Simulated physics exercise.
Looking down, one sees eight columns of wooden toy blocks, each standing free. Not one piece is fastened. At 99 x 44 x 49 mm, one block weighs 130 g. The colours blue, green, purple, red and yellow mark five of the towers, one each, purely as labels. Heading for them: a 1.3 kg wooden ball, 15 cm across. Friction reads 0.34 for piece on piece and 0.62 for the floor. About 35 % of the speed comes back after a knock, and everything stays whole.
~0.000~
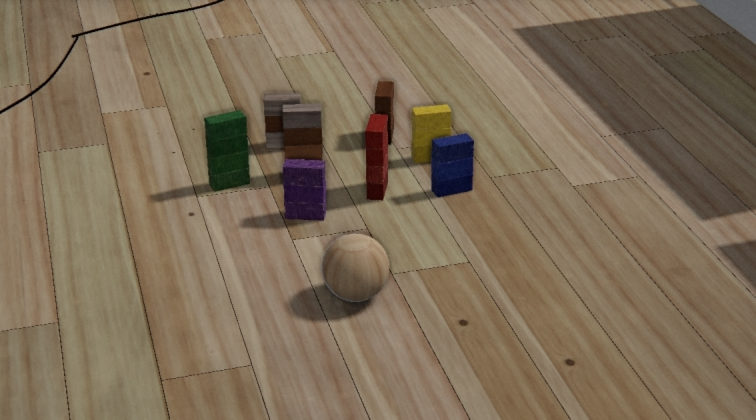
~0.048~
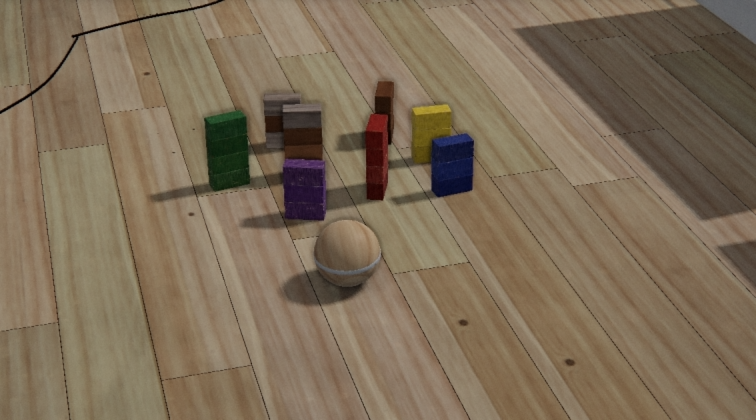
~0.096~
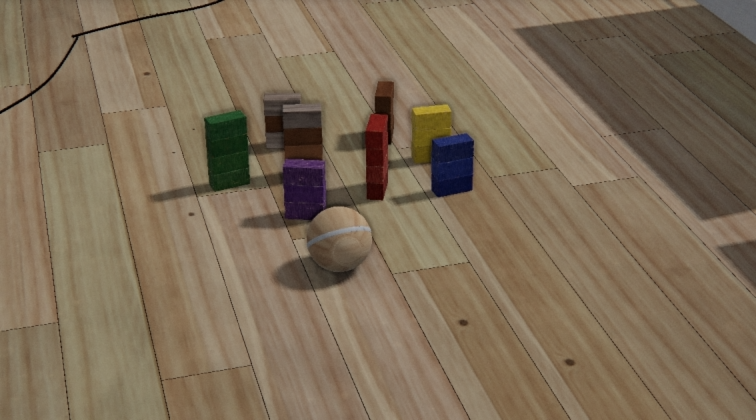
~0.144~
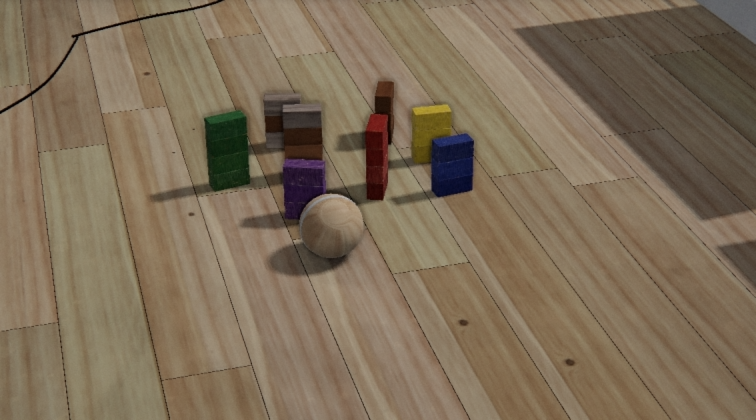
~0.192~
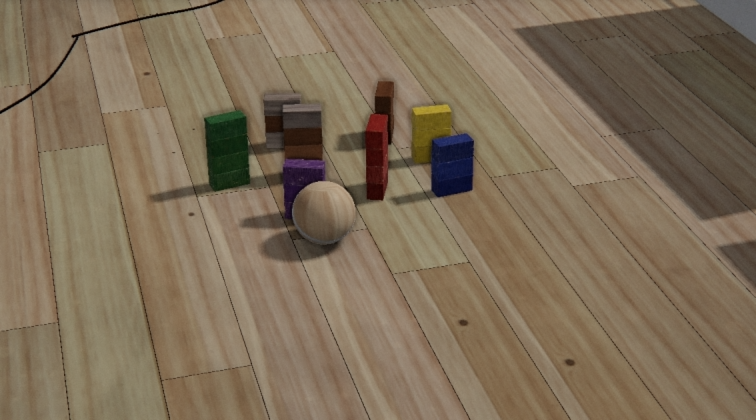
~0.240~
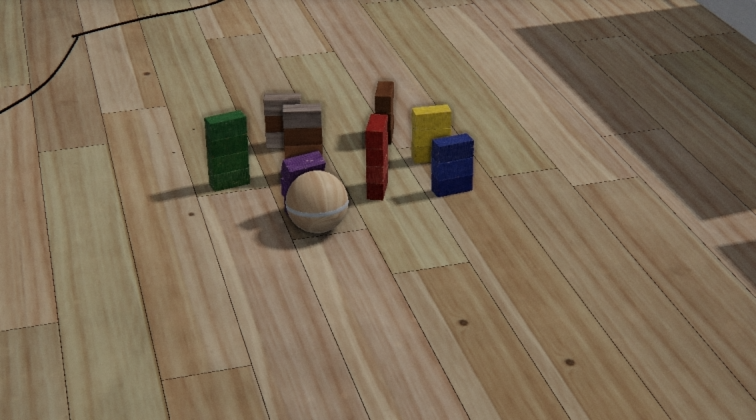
On a wooden plank floor, a wooden ball rolled away from the viewer and slightly left toward a group of small, colourful block stacks, then bumped into the purple one, which shifted back.
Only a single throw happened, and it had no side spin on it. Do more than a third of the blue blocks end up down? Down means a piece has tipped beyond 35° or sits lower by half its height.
No.
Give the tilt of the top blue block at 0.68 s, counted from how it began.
Roughly 0°.
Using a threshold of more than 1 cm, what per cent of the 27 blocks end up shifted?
35 per cent.
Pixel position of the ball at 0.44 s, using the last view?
(306, 177) or so.
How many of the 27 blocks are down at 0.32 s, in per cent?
10 per cent.
Around 0.32 s, ball still moving; none of the 3 blue blocks down (3 of 27 in all colours); top blue block unmoved; top purple block on its side.
Around 0.44 s, ball still moving; none of the 3 blue blocks down (3 of 27 in all colours); top blue block unmoved; top purple block upside down.
Around 0.68 s, ball still moving; none of the 3 blue blocks down (4 of 27 in all colours); top blue block unmoved; top purple block on its side.
Around 0.88 s, ball still moving; none of the 3 blue blocks down (7 of 27 in all colours); top blue block unmoved; top purple block on its side.
Finally (1.4 s), ball rolling away; none of the 3 blue blocks down (7 of 27 in all colours); top blue block unmoved; top purple block on its side. That is 0 per cent. Seen by the last camera, middles, top blue block near (453, 148), top purple block near (238, 136).
